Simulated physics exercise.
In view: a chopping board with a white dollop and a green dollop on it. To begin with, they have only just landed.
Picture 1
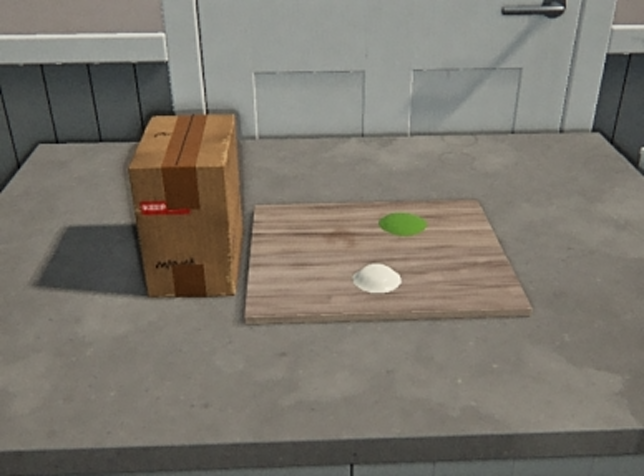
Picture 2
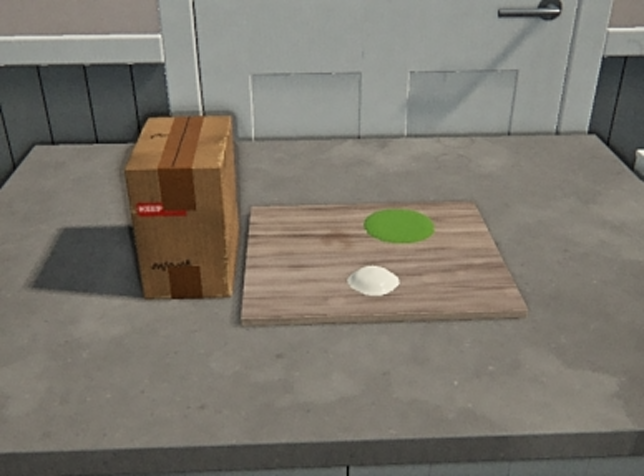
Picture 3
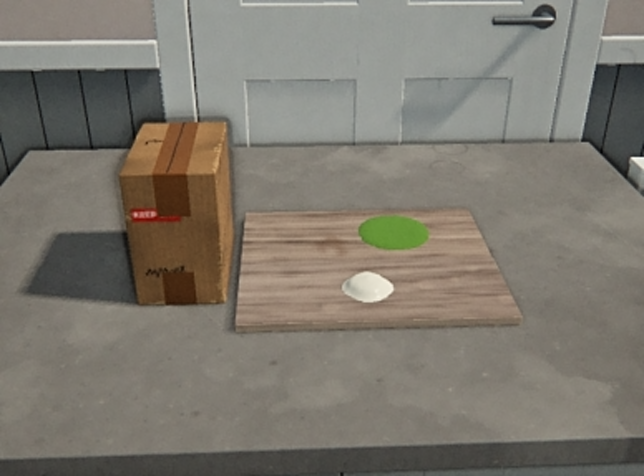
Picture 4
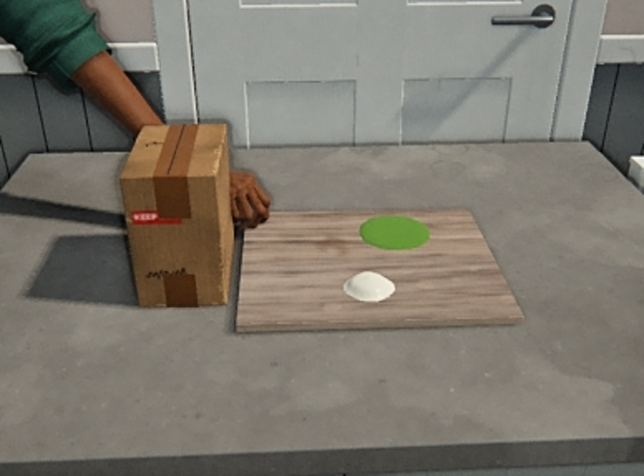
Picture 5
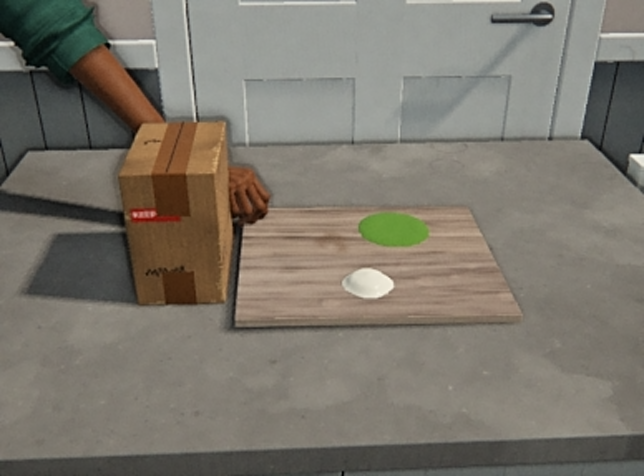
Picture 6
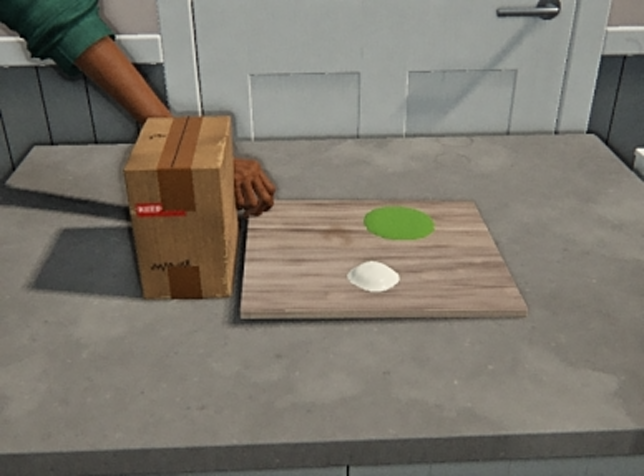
The footage shows a white mound and a flat green patch, which widens slightly, on a wooden board beside a cardboard box; a hand then reaches behind the box to the board's left end, raising it very slightly.
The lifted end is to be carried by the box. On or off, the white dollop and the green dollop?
One by one: Watch the white dollop cling on just fine; watch the green dollop trickle down and drop off.
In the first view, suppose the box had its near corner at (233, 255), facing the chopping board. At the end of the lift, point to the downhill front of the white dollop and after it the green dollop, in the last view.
In the last picture, the first tip sits around (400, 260), the second around (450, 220).
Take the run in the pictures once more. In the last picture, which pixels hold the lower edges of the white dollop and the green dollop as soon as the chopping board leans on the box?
Tips, last frame: First (430, 222); second (489, 222).
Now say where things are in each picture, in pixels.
The chopping board lies flat; white dollop (377, 274) a mound; green dollop (403, 222) spread thin; box (185, 235), in the first frame.
They settle; white dollop (373, 275) a mound; green dollop (399, 225) spread thin, in the second frame.
At rest; white dollop (368, 282) a mound; green dollop (393, 232) spread thin, in the third frame.
A hand takes the end; white dollop (369, 282) a mound; green dollop (395, 231) spread thin, in the fourth frame.
The end is rising; white dollop (368, 278) a mound; green dollop (394, 229) spread thin, in the fifth frame.
The chopping board slopes by about 2°; white dollop (374, 271) a mound; green dollop (399, 222) spread thin; box (180, 237), in the sixth frame.
Soon after, slope about 35°; the white dollop has not moved; the green dollop is dripping off the low end.
Later, the white dollop has not moved; the green dollop is dripping off the low end.
In the end, slope about 35°; the white dollop has not moved; the green dollop is dripping off the low end.
